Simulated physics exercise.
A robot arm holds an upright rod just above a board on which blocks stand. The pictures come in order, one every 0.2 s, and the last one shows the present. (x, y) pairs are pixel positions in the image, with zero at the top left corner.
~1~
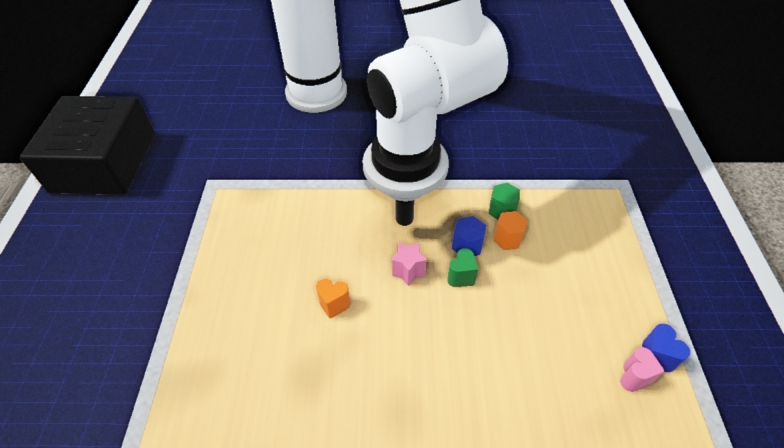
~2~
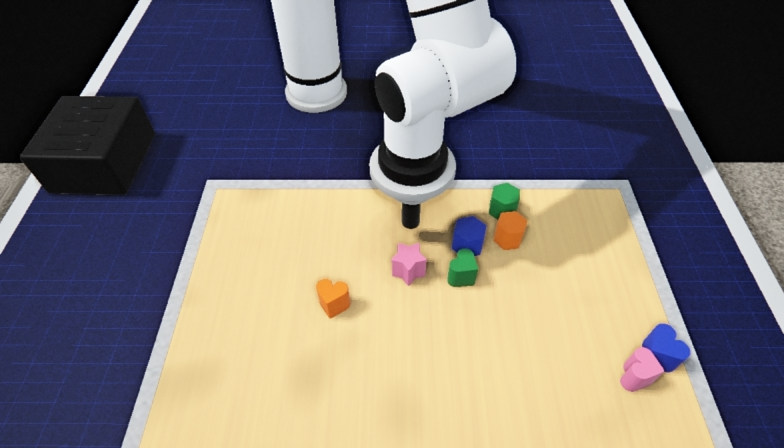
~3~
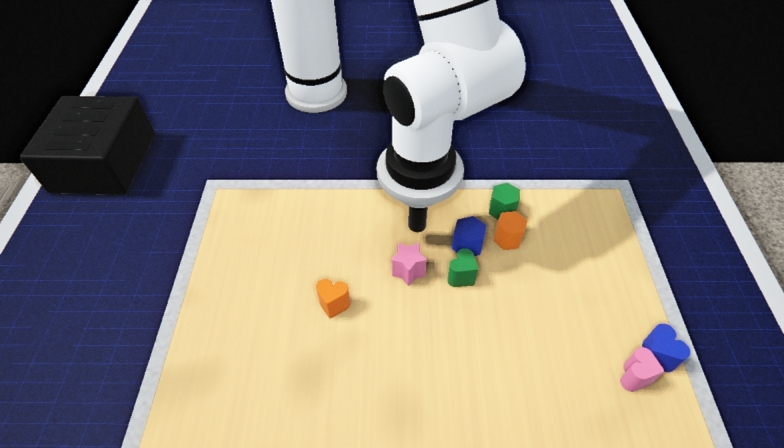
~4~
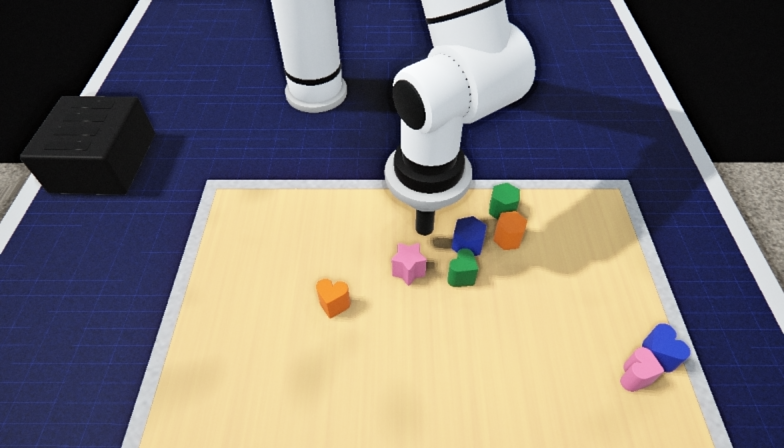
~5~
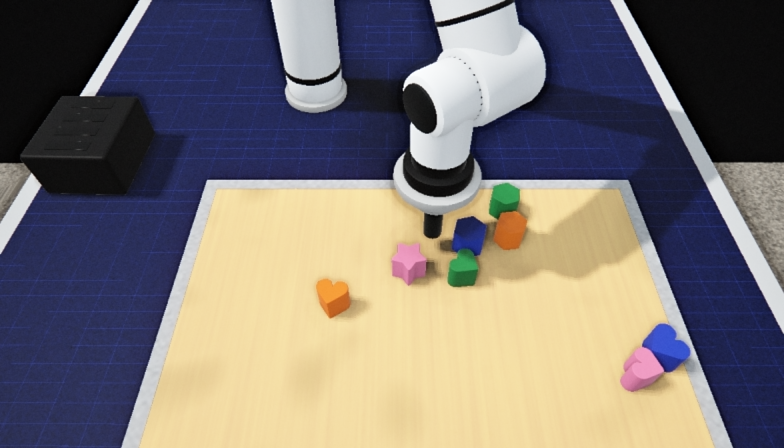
On a pale wooden board set over a dark blue surface, a white robot arm moves its upright black rod slightly to the right, toward a blue block near pink, green and orange ones, while all the blocks stay still.
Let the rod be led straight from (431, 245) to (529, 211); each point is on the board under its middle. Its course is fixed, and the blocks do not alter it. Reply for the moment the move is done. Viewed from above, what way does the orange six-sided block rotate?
Overhead view: Anti-clockwise.
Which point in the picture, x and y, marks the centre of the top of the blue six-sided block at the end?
The centre of its top face lies at (492, 229).
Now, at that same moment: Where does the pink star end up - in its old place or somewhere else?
At the end of the path, the pink star remains in its old spot.
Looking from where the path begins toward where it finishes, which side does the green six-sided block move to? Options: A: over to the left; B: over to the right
Letter A.
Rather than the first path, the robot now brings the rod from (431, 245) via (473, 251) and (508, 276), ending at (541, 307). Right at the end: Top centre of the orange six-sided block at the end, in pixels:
Pixel (532, 215).
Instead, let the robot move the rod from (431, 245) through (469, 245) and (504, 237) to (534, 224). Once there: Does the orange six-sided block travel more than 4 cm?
Yes - that is the case.
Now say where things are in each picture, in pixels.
The first frame shows rod's lower end (405, 219); pink star (409, 255); blue six-sided block (470, 228); green six-sided block (507, 193); orange six-sided block (513, 222).
The second frame shows rod (411, 222); blocks still.
The third frame shows rod (417, 226); blocks still.
The fourth frame shows rod (424, 229); blocks still.
The fifth frame shows rod (432, 232); pink star (409, 255); blue six-sided block (470, 228); green six-sided block (507, 193); orange six-sided block (513, 222).
What follows on the original path. One third of the way, rod (467, 220); blue six-sided block (488, 229), turned 40° clockwise; orange six-sided block (517, 222).
Two thirds of the way, rod (501, 208); blue six-sided block (492, 229), turned 50° clockwise; green six-sided block (511, 190); orange six-sided block (521, 224), turned 20° anticlockwise.
At the end, rod (533, 198); pink star still; blue six-sided block (492, 229), turned 50° clockwise; green six-sided block (526, 176), turned 75° anticlockwise; orange six-sided block (521, 224), turned 20° anticlockwise.
